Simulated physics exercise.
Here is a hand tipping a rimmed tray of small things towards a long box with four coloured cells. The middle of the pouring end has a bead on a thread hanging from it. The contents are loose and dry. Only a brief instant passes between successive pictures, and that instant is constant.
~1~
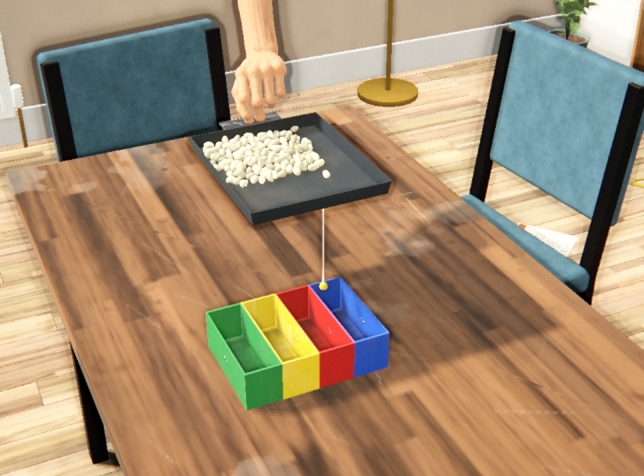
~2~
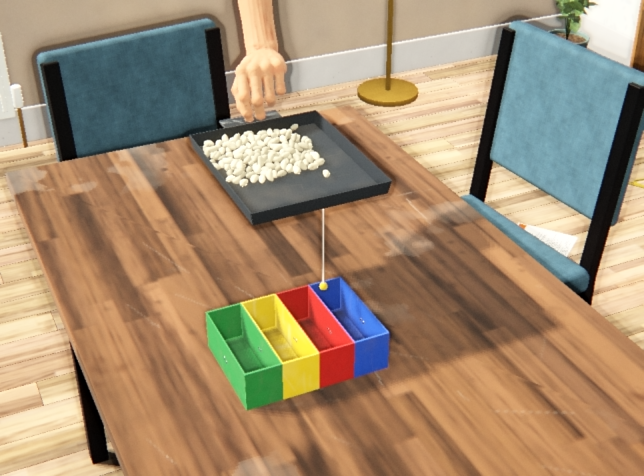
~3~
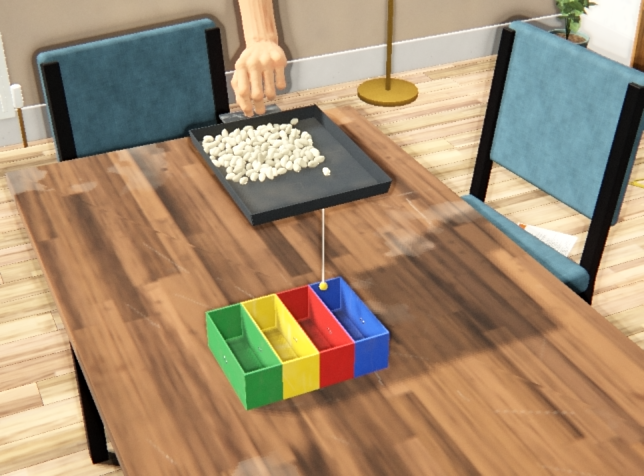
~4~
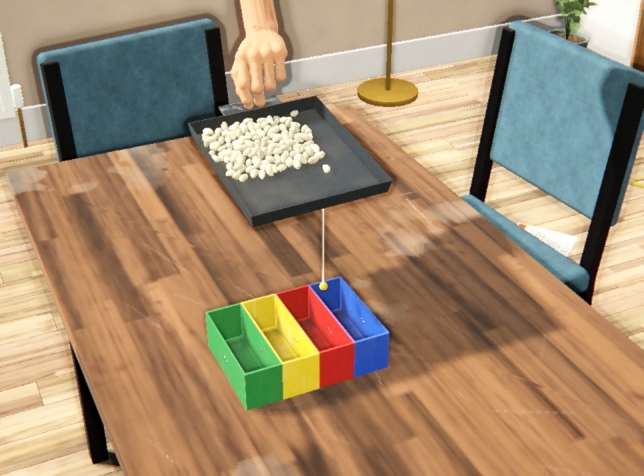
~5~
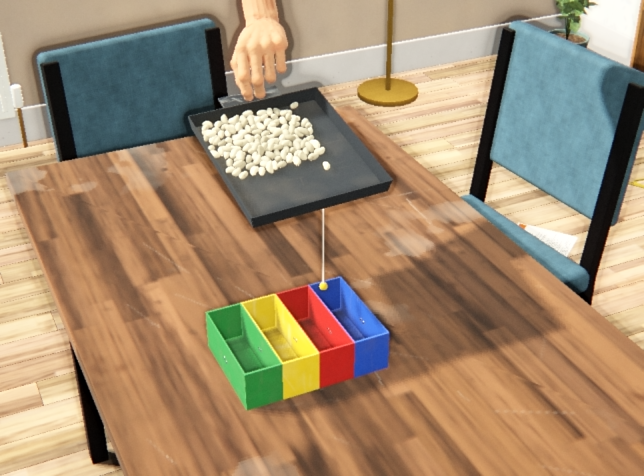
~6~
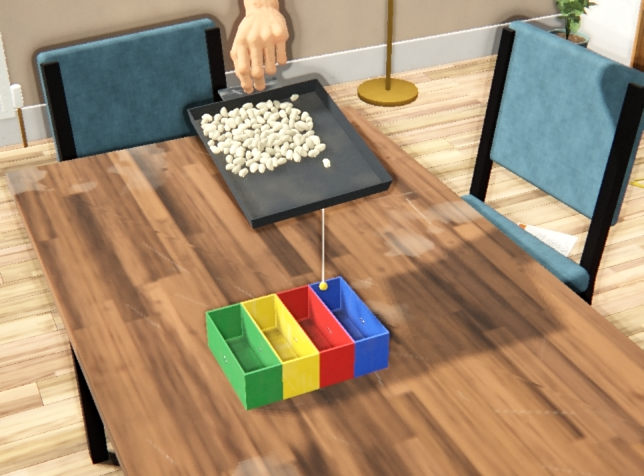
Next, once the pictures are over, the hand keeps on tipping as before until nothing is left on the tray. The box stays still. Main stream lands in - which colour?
Yellow cell.
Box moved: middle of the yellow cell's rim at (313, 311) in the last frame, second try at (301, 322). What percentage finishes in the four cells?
In turn about 80 and about 100 percent.
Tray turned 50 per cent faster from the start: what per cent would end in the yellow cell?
Share: Roughly 50%.
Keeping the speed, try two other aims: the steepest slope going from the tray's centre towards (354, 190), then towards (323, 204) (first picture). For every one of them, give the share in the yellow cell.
Lab note: Case 1 near 0 %, case 2 near 10 %.
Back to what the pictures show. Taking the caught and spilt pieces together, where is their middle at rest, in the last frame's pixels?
I'd place the middle at about (294, 363).
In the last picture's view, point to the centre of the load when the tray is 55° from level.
Roughly at (284, 178).
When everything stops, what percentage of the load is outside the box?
0 %.
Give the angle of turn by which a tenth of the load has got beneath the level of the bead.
Approx. reading: About 110°.
Soon after the last picture, tray tipped steeply; nearly all on the tray; a stray few in the green cell; a stray few in the red cell; a stray few falling or outside the box.
A little later, tray tipped right over; nearly all on the tray; a stray few in the yellow cell; a stray few in the red cell; a stray few in the green cell; a stray few in the blue cell; a stray few falling or outside the box.
Later still, tray tipped past a quarter turn; about half in the yellow cell; about a quarter in the red cell; a small part in the blue cell; a small part in the green cell; a stray few falling or outside the box.
At rest, tray tipped past a quarter turn; about half in the yellow cell; about a quarter in the red cell; a small part in the blue cell; a small part in the green cell; a stray few outside the box.
